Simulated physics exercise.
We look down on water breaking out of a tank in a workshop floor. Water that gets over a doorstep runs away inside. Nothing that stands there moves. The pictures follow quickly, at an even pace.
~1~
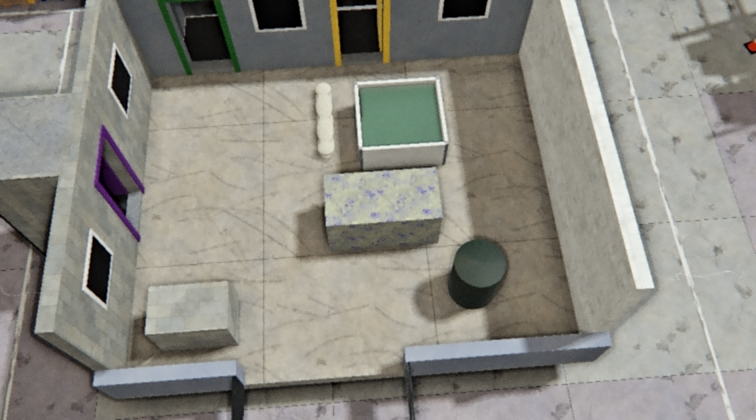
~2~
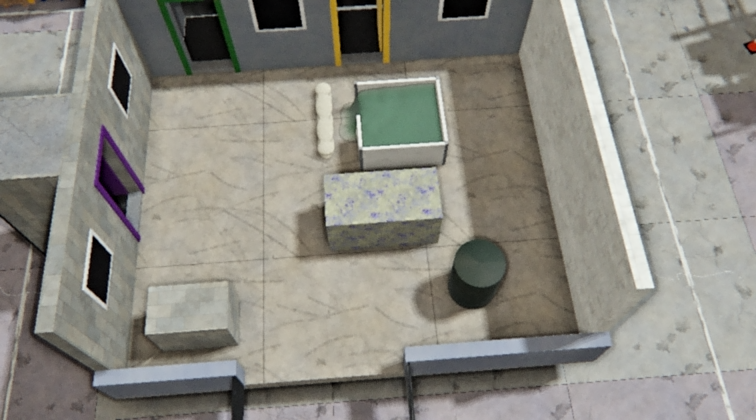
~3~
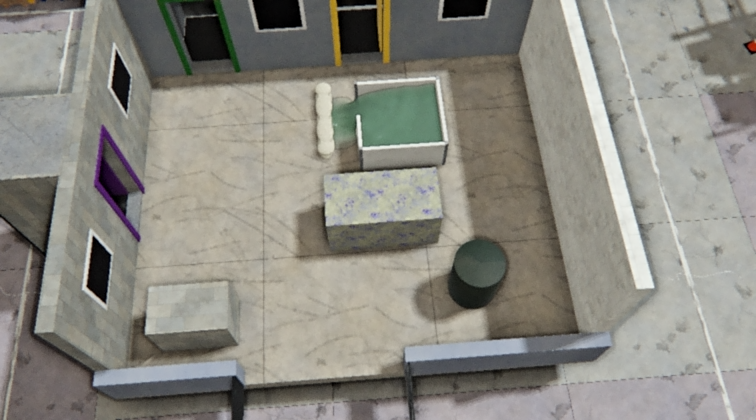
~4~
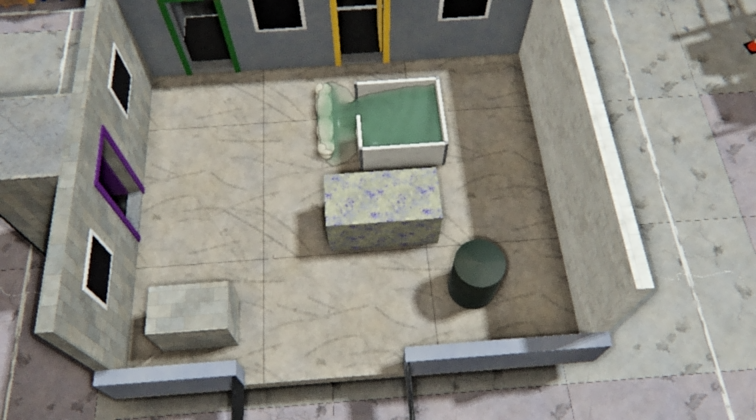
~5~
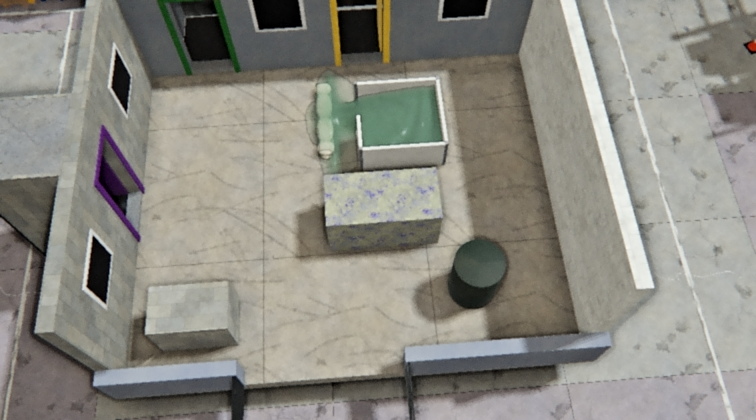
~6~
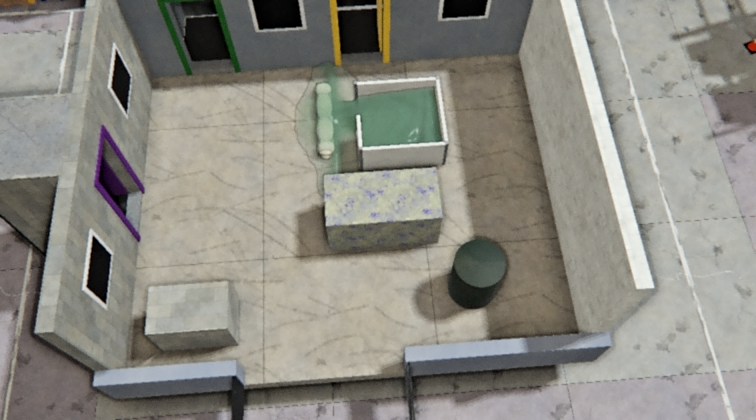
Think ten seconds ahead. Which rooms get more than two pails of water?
In the end: The green door stays under that; the purple door stays under that; the yellow door takes more than that.
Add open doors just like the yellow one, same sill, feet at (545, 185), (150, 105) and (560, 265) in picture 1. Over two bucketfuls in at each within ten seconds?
In turn: Is under, is over, takes less.
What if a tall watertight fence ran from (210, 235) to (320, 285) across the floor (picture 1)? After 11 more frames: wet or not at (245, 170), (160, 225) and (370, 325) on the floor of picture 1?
In turn: Wet, no water, free of water.
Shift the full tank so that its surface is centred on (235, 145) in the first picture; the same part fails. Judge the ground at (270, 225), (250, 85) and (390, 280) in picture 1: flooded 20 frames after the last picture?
In turn: Not flooded, covered, not flooded.
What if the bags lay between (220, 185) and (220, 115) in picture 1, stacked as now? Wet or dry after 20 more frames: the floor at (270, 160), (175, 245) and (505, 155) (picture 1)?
One after the other: Covered, flooded, not flooded.
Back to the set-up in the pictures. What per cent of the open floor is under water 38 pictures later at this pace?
Some 55 per cent.
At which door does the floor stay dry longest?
I say the purple-painted one.
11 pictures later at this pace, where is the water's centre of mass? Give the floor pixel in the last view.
Near (353, 129).
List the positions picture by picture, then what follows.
In the first frame, the water tank at (400, 115) is whole and still.
In the second frame, water pours out at (359, 114) and has run to (349, 139).
In the third frame, water pours out at (359, 116) and has run to (334, 145).
In the fourth frame, water pours out at (359, 116) and has run to (331, 84).
In the fifth frame, water pours out at (359, 116) and has run to (325, 73).
In the sixth frame, water pours out at (359, 116) and has run to a hidden place.
A moment on, water covers 20 % of the floor; the green door not reached, the purple door not reached, the yellow door under two buckets in.
Next, water covers 35 % of the floor; the green door wet at the sill, nothing in, the purple door not reached, the yellow door over two buckets in.
Then, water covers 40 % of the floor; the green door wet at the sill, nothing in, the purple door wet at the sill, nothing in, the yellow door far over two buckets in.
Later, water covers 55 % of the floor; the green door wet at the sill, nothing in, the purple door wet at the sill, nothing in, the yellow door far over two buckets in.
In the end, water covers 85 % of the floor; the green door wet at the sill, nothing in, the purple door wet at the sill, nothing in, the yellow door far over two buckets in.
